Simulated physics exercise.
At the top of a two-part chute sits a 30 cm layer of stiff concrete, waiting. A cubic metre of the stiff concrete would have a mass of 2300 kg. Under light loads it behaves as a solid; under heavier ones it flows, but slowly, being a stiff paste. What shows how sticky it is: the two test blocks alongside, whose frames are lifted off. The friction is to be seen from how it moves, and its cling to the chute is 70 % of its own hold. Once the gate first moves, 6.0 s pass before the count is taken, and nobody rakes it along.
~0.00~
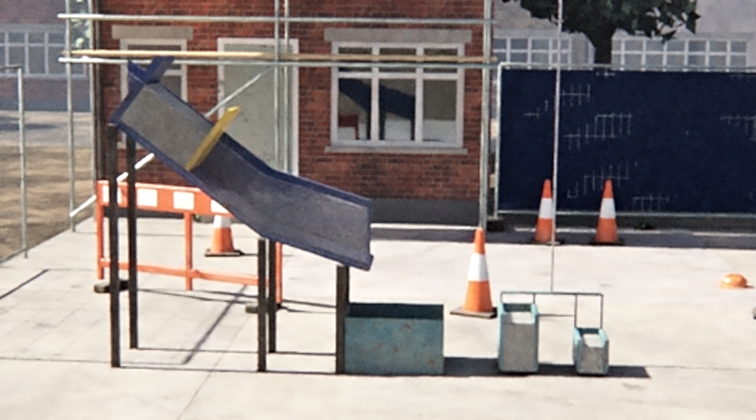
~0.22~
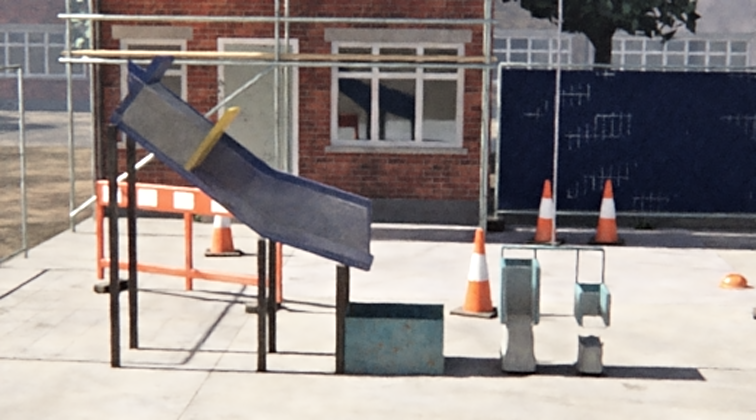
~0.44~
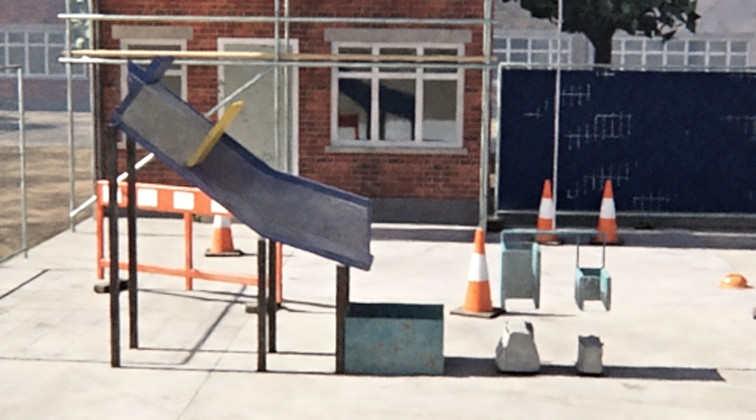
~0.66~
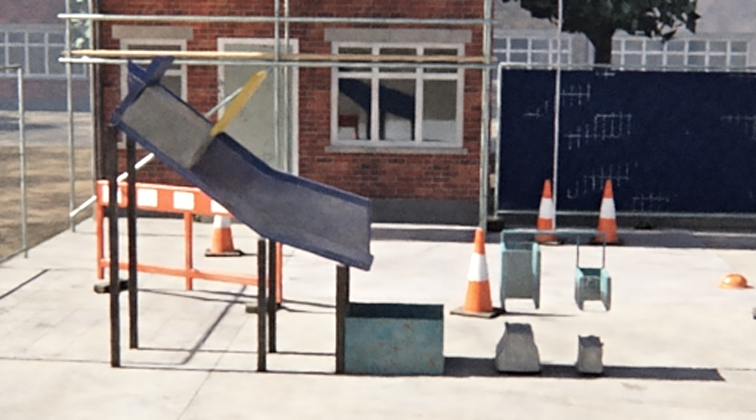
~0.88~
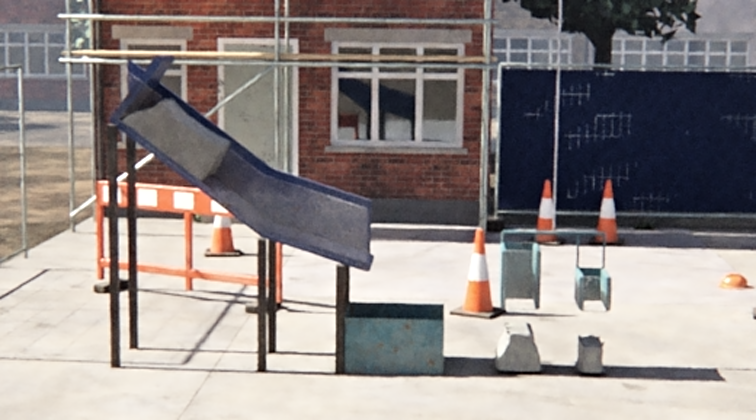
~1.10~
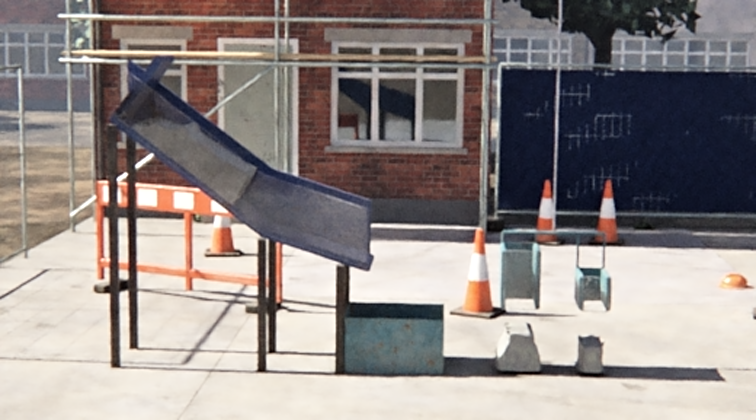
A blue chute on dark legs slopes down to the right across a sunlit concrete yard, seen from a still, side-on view before a scaffolded brick building. A yellow gate crosses the chute, with a teal box below and orange cones behind. At right, two teal moulds rise off grey blocks, the larger sagging slightly, then the gate lifts away and grey concrete creeps down the chute.
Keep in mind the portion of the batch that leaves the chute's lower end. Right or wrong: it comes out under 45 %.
Right.
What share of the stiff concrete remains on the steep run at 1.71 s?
It comes to around 45 percent.
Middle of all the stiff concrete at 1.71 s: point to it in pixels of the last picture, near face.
(272, 213), roughly.
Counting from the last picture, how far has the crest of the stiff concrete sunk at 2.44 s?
Some 6 cm.
After 1.71 s, 44 % is on the steep run, 56 % on the flatter one and 0 % past the end.
After 2.44 s, 21 % is on the steep run, 79 % on the flatter one and 0 % past the end.
After 3.17 s, 21 % is on the steep run, 79 % on the flatter one and 0 % past the end.
After 3.89 s, 21 % is on the steep run, 79 % on the flatter one and 0 % past the end.
After 6.39 s, 21 % is on the steep run, 79 % on the flatter one and 0 % past the end.
